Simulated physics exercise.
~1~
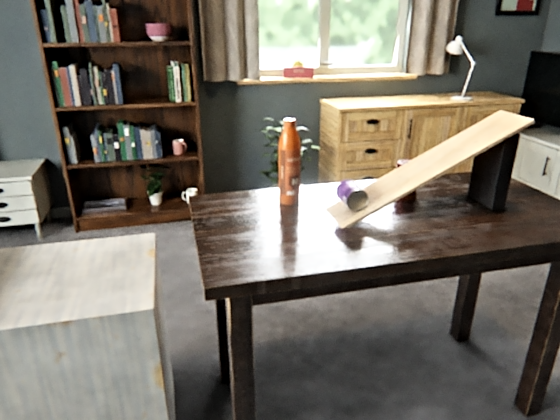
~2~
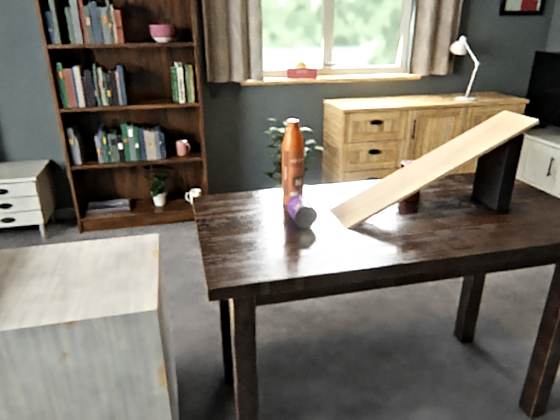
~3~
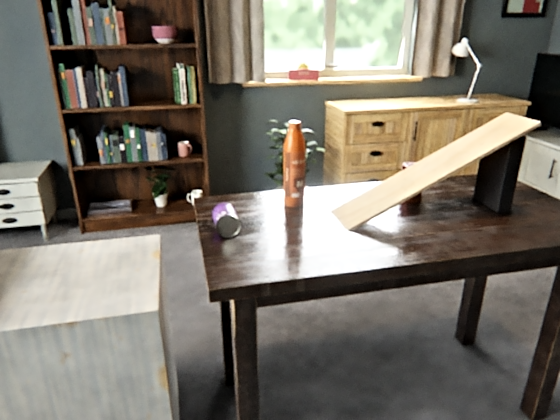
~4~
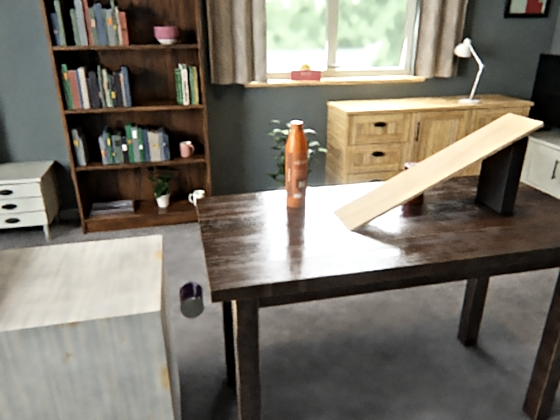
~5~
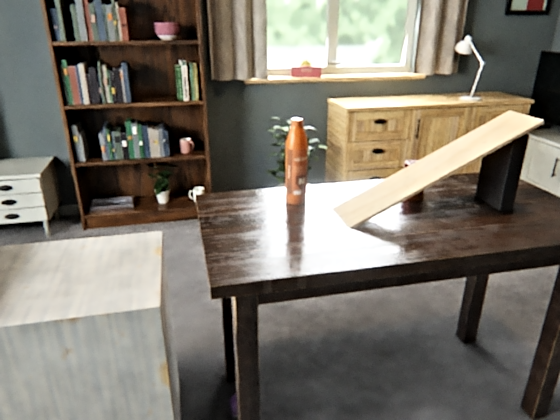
A purple tin rolls off the foot of a wooden ramp and heads left across a dark table, passing in front of an upright orange bottle, then drops over the left edge into the gap before a pale cabinet and ends up low beneath the table's edge.
